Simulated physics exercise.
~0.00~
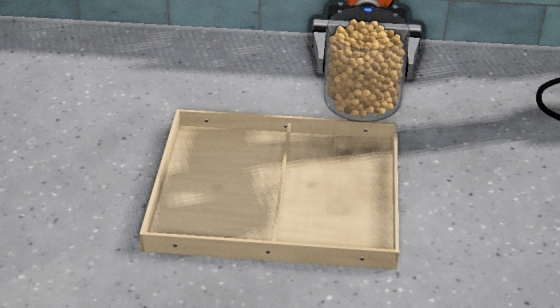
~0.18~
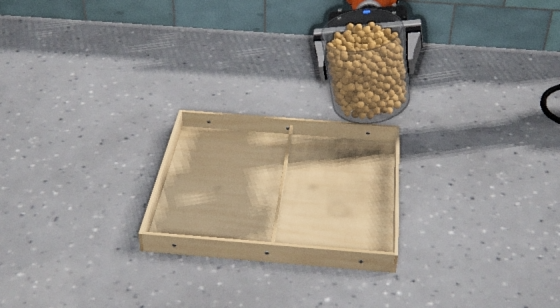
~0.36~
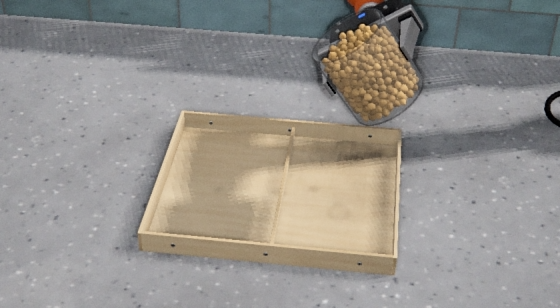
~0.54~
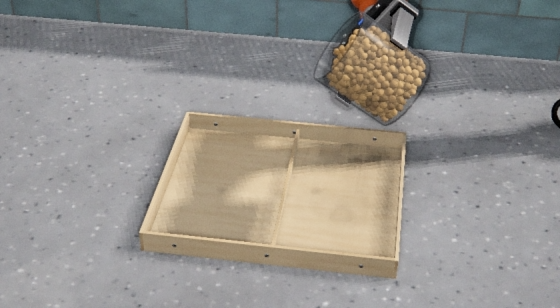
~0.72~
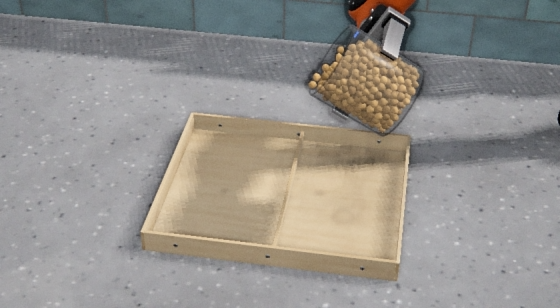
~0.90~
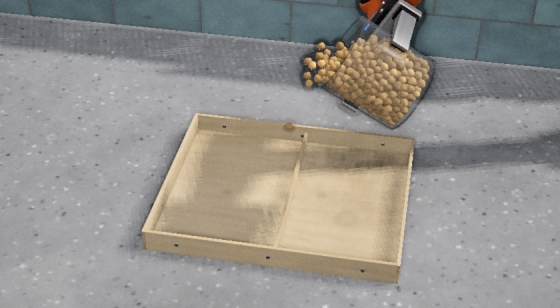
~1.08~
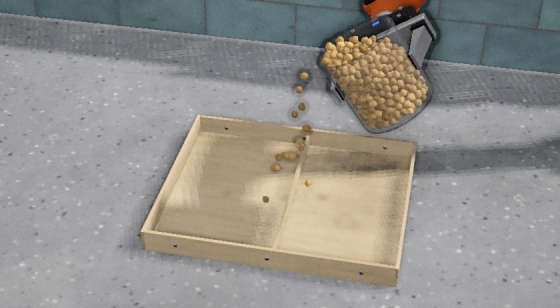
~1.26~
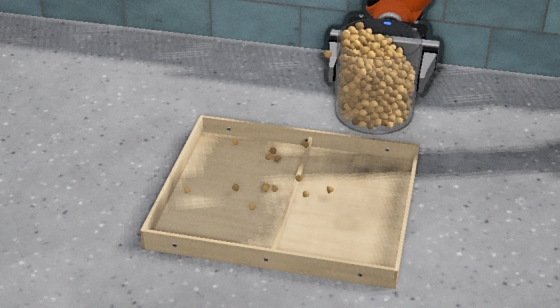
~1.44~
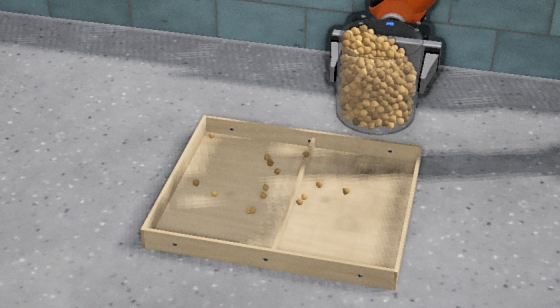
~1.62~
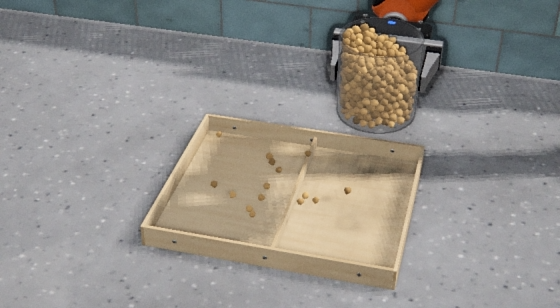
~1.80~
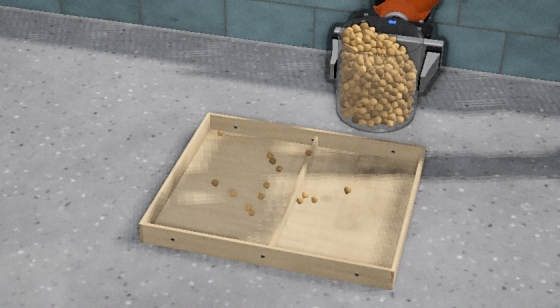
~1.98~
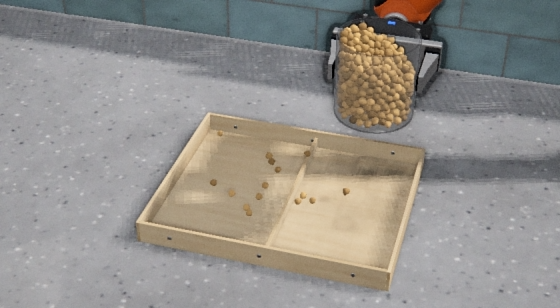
A clear tumbler heaped with dried chickpeas, held by an orange and black robot gripper, hangs upright beyond a shallow wooden tray split in two by a low cross wall. The tumbler begins to lean, its mouth swinging toward the left as the chickpeas shift inside. It tips further until a small cluster spills over the rim. As the tumbler swings back, the loose chickpeas drop into the tray and scatter on both sides of the wall. The tumbler returns upright and stays there, still mostly full, while the few spilled chickpeas settle, more of them in the left part.
